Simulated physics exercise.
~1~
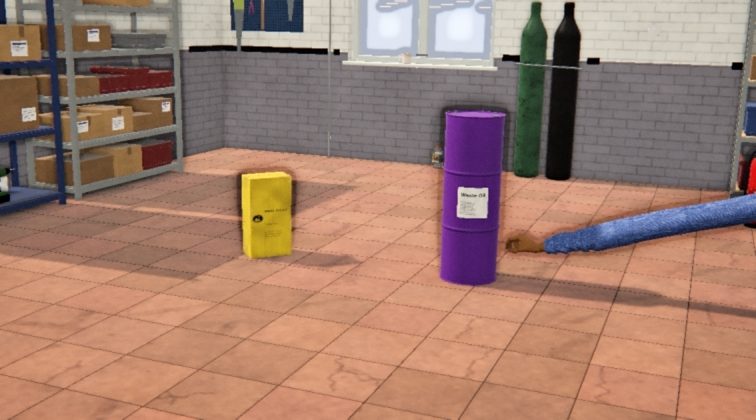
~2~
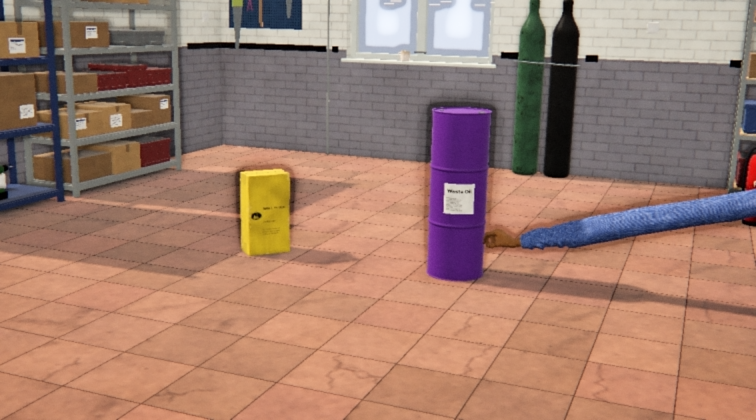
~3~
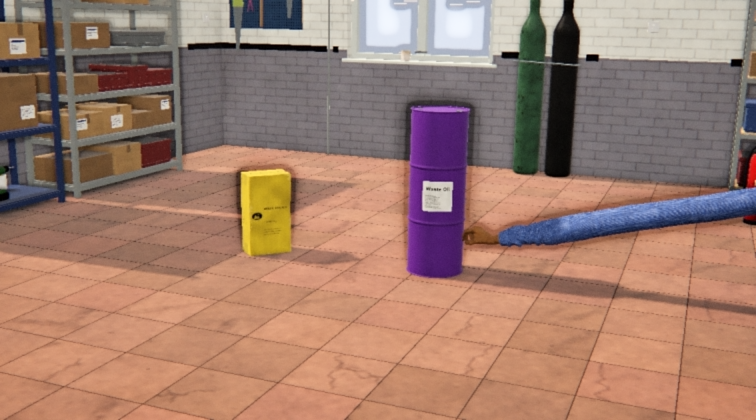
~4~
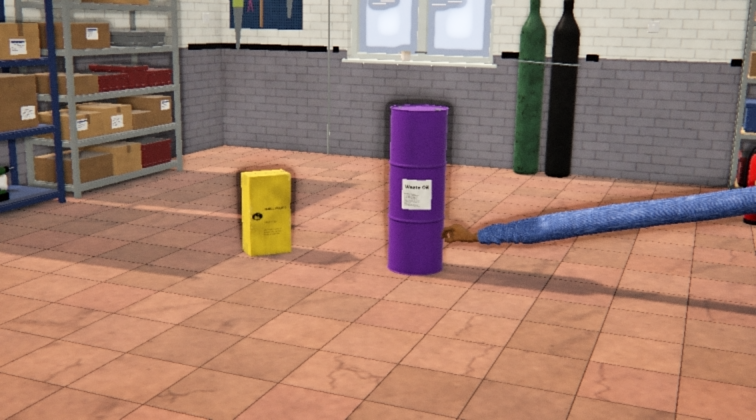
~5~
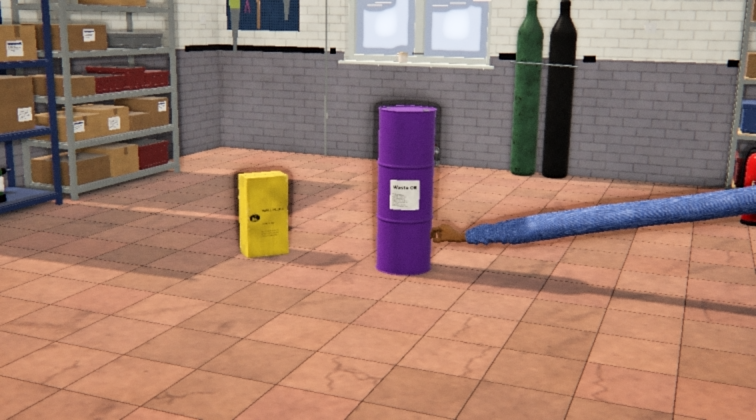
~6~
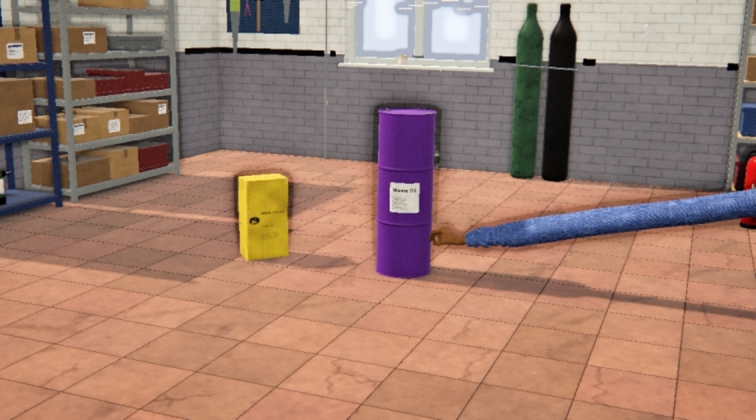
A blue-sleeved arm pushes a purple drum left toward a yellow box, leaving it upright.
